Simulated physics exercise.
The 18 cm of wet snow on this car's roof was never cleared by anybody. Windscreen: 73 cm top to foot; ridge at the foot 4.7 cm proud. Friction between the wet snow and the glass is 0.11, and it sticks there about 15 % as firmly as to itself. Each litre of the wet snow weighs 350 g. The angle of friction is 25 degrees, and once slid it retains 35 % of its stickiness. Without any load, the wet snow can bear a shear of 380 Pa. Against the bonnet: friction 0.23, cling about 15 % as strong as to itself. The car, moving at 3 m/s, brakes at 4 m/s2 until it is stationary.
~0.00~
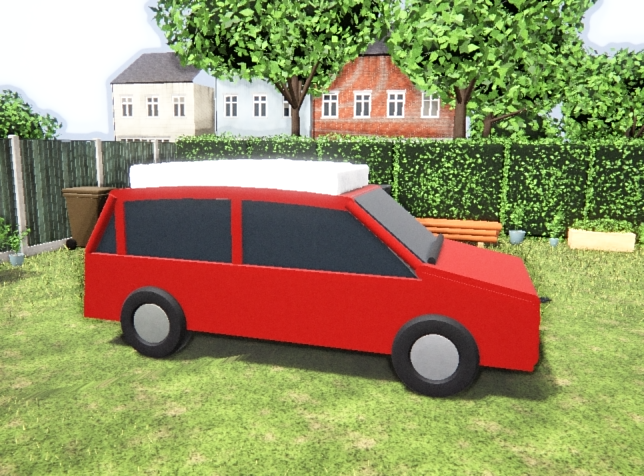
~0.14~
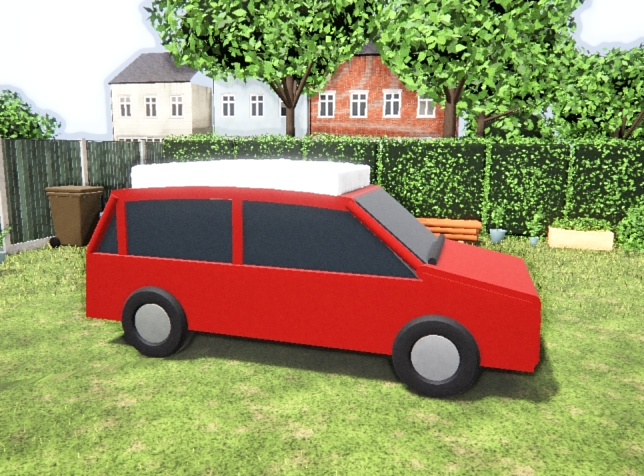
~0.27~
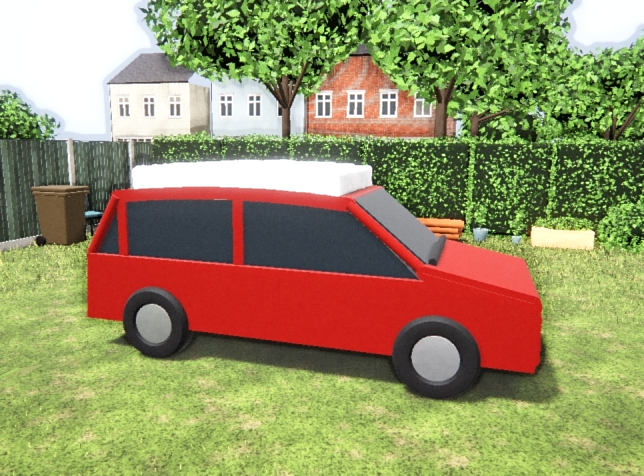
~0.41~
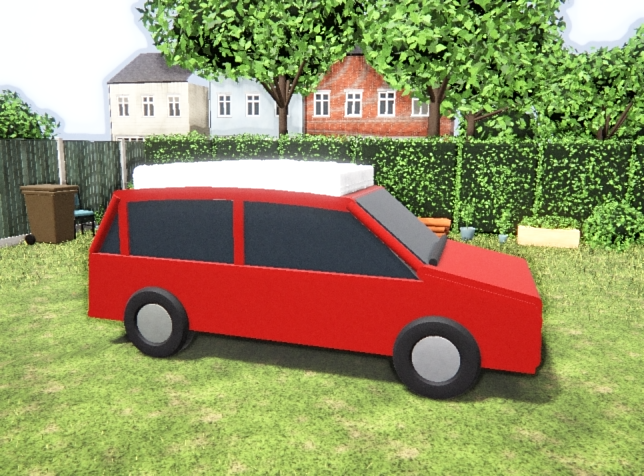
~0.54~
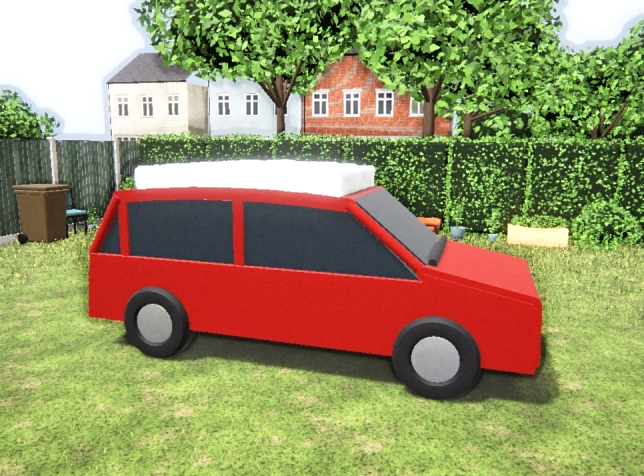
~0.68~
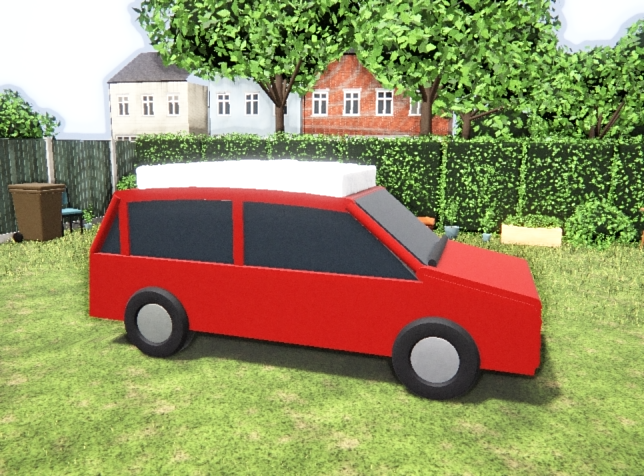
A red car rolls right across grass, slowing, as snow on its roof slides slightly forward.
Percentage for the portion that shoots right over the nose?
Near 0 percent.
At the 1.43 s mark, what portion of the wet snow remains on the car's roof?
Roughly 100 percent.
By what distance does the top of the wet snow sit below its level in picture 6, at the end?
I'd put it at close to 0 cm.
After 1.02 s, all of the snow is on the roof, none on the glass, none on the bonnet and none has gone off the nose.
After 1.43 s, all of the snow is on the roof, none on the glass, none on the bonnet and none has gone off the nose.
After 1.84 s, all of the snow is on the roof, none on the glass, none on the bonnet and none has gone off the nose.
After 2.25 s, all of the snow is on the roof, none on the glass, none on the bonnet and none has gone off the nose.
After 2.35 s, at the end, all of the snow is on the roof, none on the glass, none on the bonnet and none has gone off the nose.
